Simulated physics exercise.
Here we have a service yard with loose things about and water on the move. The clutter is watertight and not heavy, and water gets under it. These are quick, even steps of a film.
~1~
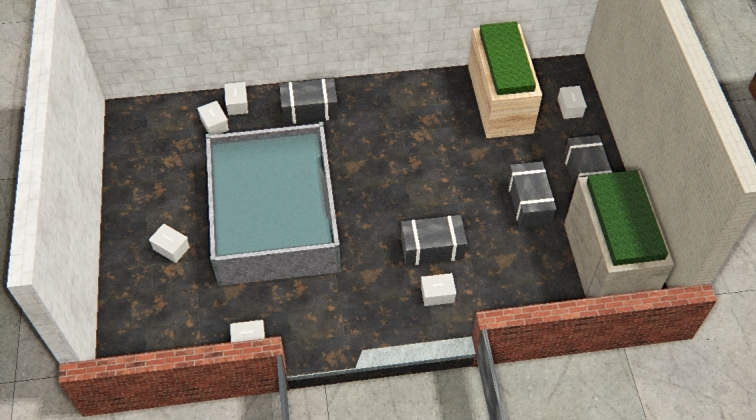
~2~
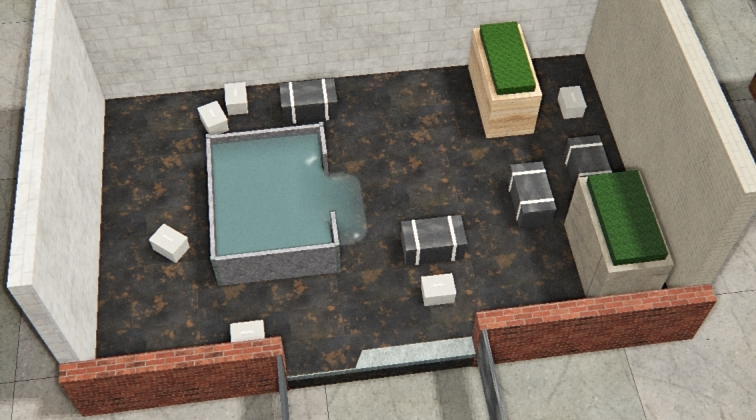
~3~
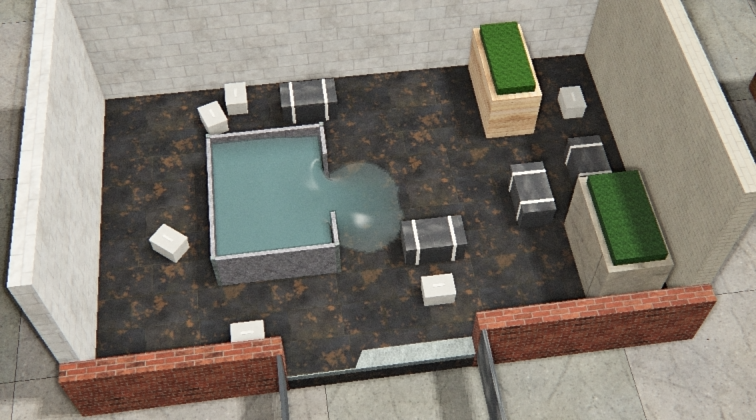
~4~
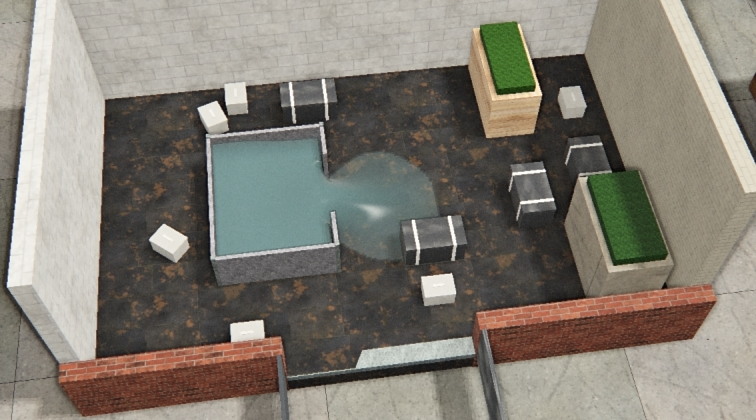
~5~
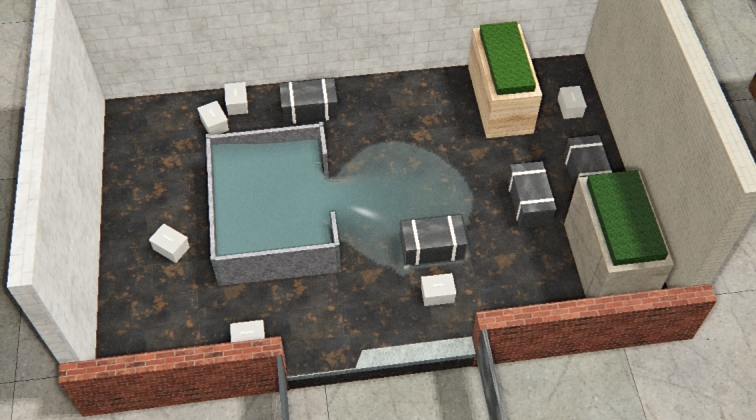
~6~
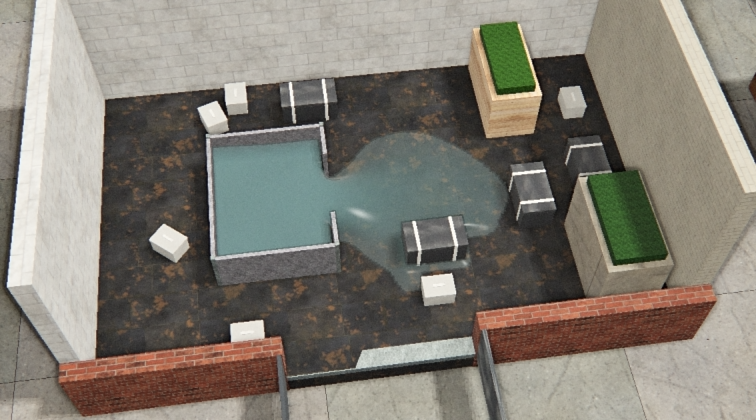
The clip opens on a walled yard with a full stone-edged pool at left and dark strapped trunks, white blocks and grass-topped boxes standing about. Part of the pool's right wall is gone, and water pours through the gap, fanning rightward across the dark floor and around the nearest trunk, which stays put.
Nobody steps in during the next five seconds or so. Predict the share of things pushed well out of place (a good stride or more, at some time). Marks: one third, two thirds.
Share: Under a third.
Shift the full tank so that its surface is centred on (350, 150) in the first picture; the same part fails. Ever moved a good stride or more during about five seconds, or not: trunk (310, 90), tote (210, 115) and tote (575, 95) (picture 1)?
In turn: Less than that, never so far, pushed that far.
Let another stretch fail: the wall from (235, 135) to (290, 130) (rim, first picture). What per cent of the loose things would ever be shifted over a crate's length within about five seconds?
About 40 per cent.
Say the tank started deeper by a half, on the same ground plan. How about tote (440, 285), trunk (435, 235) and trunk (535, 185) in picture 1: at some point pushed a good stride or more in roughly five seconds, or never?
As listed: That far or more, swept aside, pushed that far.
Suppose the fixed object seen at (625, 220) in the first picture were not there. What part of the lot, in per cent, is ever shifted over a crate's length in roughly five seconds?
Close to 40 %.
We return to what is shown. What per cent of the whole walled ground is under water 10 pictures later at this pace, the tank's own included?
I make it 50 per cent.
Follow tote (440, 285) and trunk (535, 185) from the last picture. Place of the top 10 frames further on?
Near (457, 332) and (592, 175).
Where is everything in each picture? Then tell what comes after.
In the first picture, a trunk at (434, 233) rests on the ground; a tote at (573, 97) rests on the ground; 0 of 10 have shifted.
In the second picture, a trunk at (434, 233), on the bottom; a tote at (573, 97), on the bottom; 0 of 10 have shifted.
In the third picture, a trunk at (434, 233) rests on the ground; a tote at (573, 97), on the bottom; 0 of 10 have shifted.
In the fourth picture, a trunk at (434, 233) rests on the ground; a tote at (573, 97) rests on the ground; 0 of 10 have shifted.
In the fifth picture, a trunk at (434, 233) rests on the ground; a tote at (573, 97) rests on the ground; 0 of 10 have shifted.
In the sixth picture, a trunk at (435, 233) rests on the ground; a tote at (573, 97), on the bottom; 0 of 10 have shifted.
A moment on, 0 of 10 are well off their spots; 0 afloat.
Next, 3 of 10 are well off their spots; 3 afloat.
Later, 3 of 10 are well off their spots; 3 afloat.
In the end, 3 of 10 are well off their spots, and 3 have been at some point; 4 afloat.
